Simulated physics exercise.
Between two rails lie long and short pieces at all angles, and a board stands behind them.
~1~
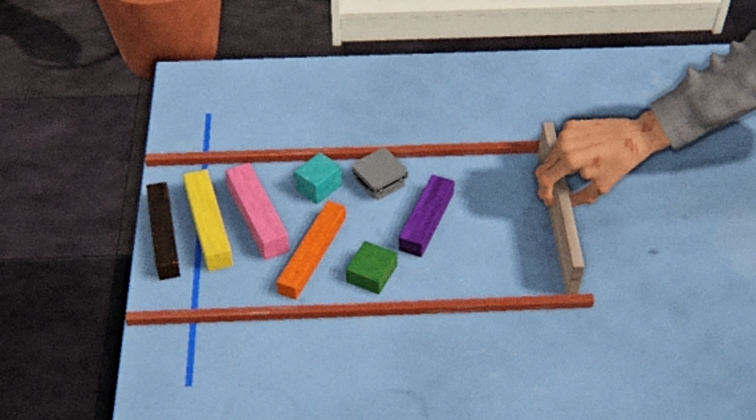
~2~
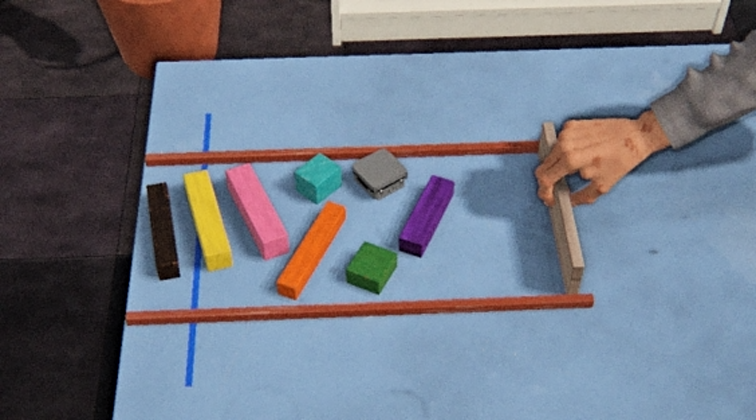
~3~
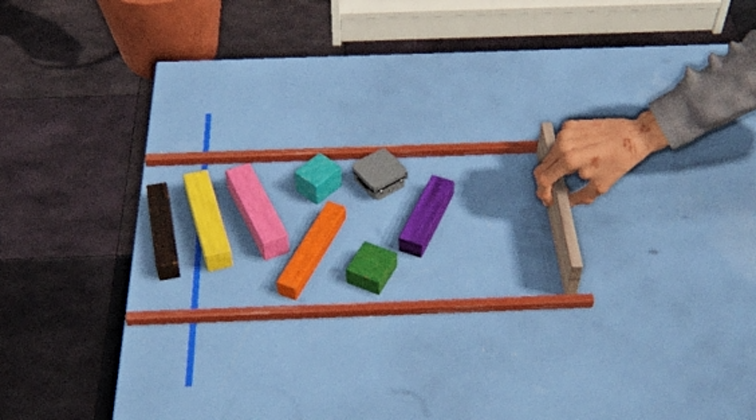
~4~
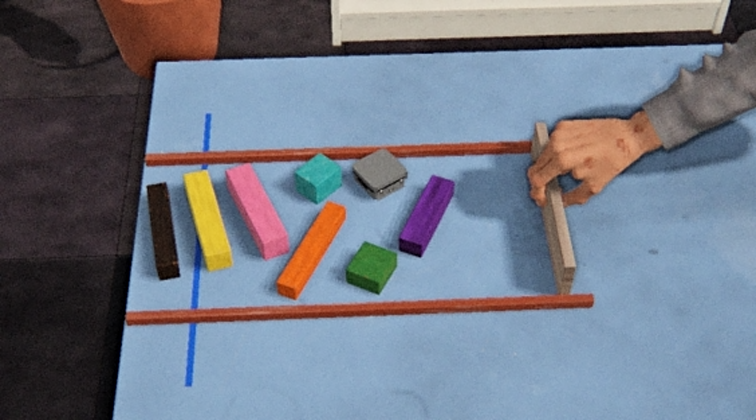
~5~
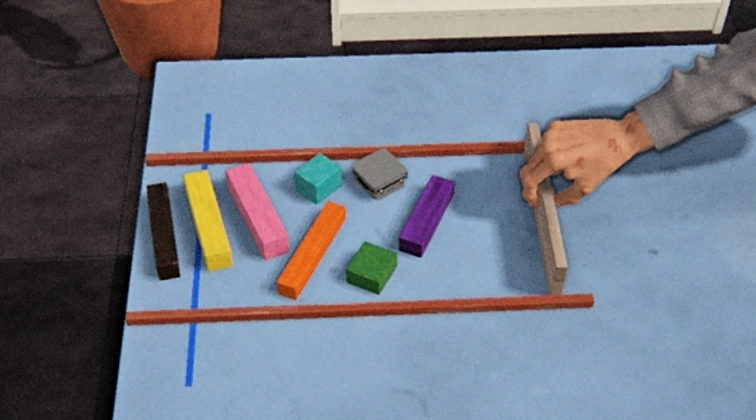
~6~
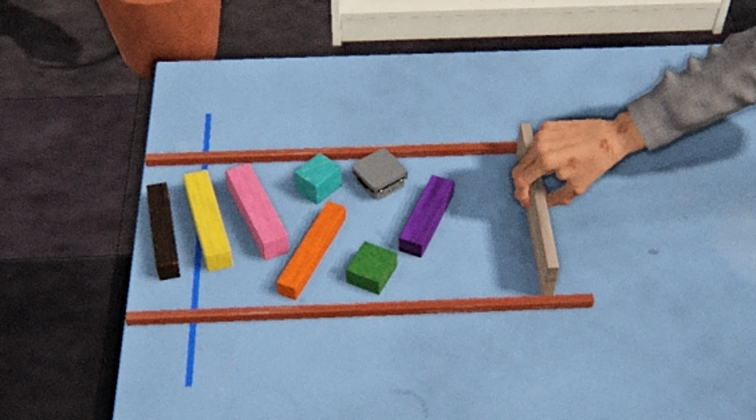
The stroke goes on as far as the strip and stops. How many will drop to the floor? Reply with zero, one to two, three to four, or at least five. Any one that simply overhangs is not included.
It comes to three to four.
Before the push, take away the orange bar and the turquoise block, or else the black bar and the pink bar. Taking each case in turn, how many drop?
Tally per try: 2 / 1.
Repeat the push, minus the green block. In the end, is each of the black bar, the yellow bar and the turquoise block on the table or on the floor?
Outcome for the black bar: It drops; for the yellow bar: It drops; for the turquoise block: It stays.
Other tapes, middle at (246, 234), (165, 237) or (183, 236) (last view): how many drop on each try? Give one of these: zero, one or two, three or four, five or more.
Going tape by tape, I get 1 or 2, then 5 or more, then either three or four.
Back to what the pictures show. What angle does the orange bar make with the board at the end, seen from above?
The angle is some 10°.
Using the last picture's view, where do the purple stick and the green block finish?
The one named first is at (187, 225), the next at (176, 285).
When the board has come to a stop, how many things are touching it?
Counting them up gives 3.
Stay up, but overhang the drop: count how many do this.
1, I think.
Soon after, none off yet; black bar at rest near (163, 230); yellow bar at rest near (207, 220); pink bar at rest near (257, 211).
At rest, the number that fall off is three or four; fallen, pink bar, yellow bar and black bar.
